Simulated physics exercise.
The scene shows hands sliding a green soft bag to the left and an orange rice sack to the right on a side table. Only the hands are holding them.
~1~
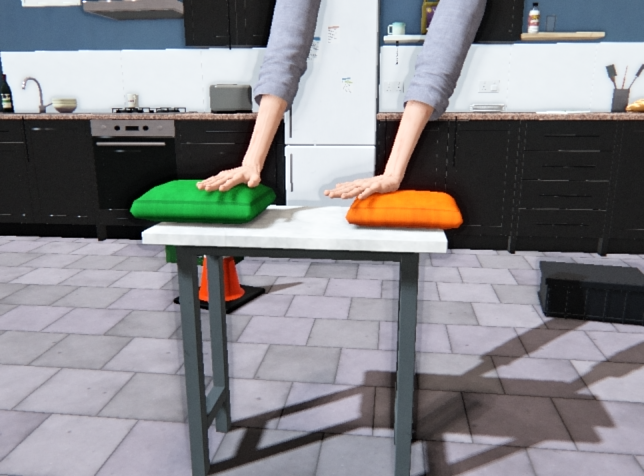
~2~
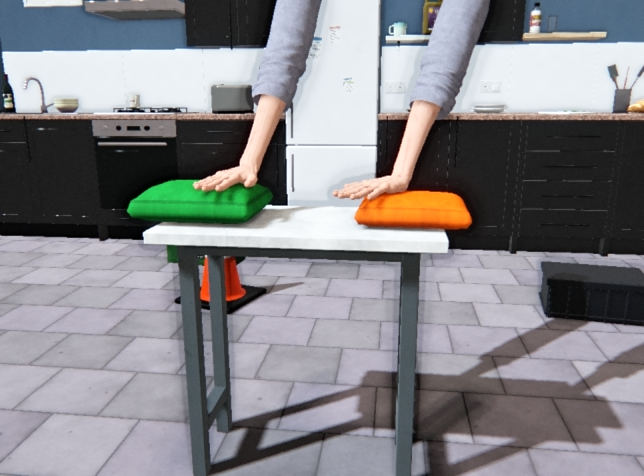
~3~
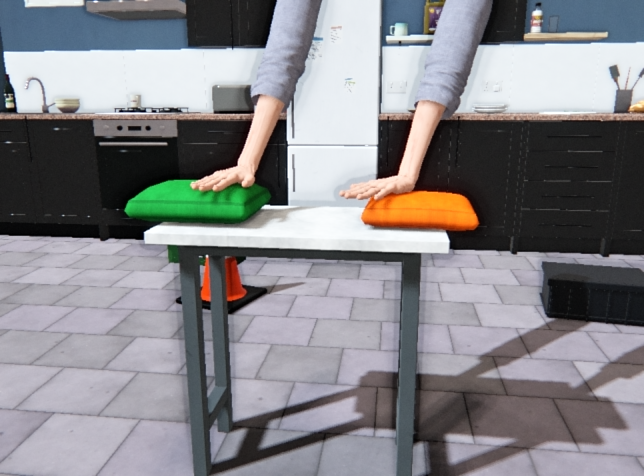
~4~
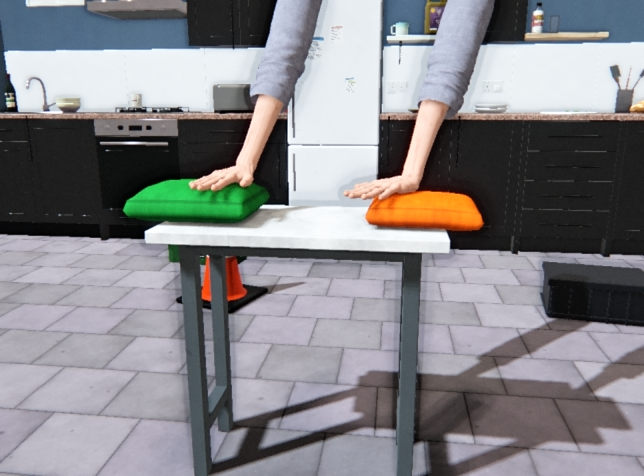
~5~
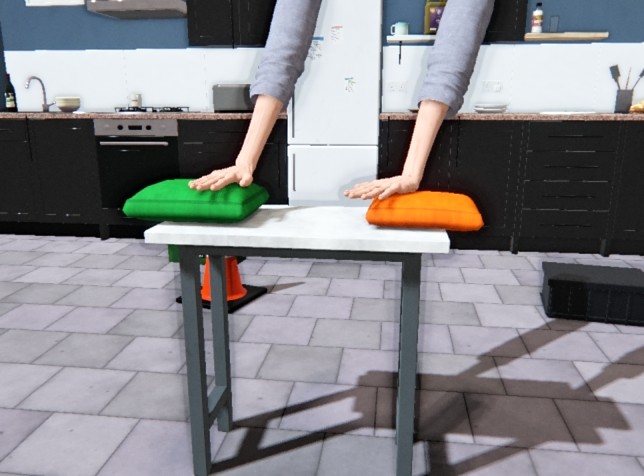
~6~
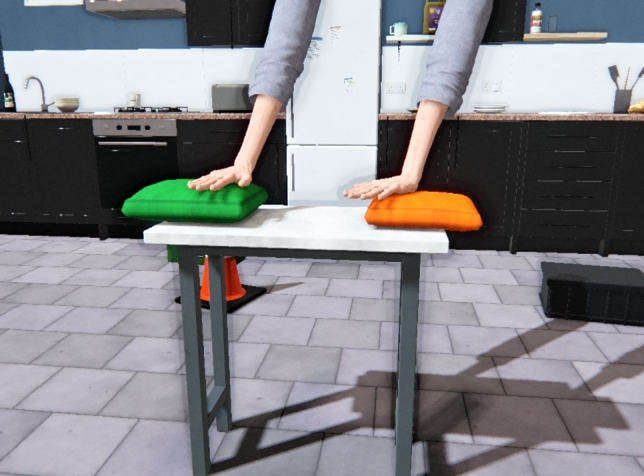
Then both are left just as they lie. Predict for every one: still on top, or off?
My call: Green soft bag still on top, orange rice sack still on top.
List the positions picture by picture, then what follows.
In the first picture, soft bag tip (146, 206); rice sack tip (457, 217).
In the second picture, soft bag tip (143, 206); rice sack tip (466, 217).
In the third picture, soft bag tip (141, 206); rice sack tip (473, 219).
In the fourth picture, soft bag tip (139, 205); rice sack tip (477, 219).
In the fifth picture, soft bag tip (139, 205); rice sack tip (477, 219).
In the sixth picture, soft bag tip (138, 205), a small part past the edge; rice sack tip (476, 219), about a third past the edge.
Then, 0.24 s after the last picture, soft bag lying still; rice sack lying still.
At rest, soft bag lying still; rice sack lying still. The green soft bag holds its place and the orange rice sack stays up there.
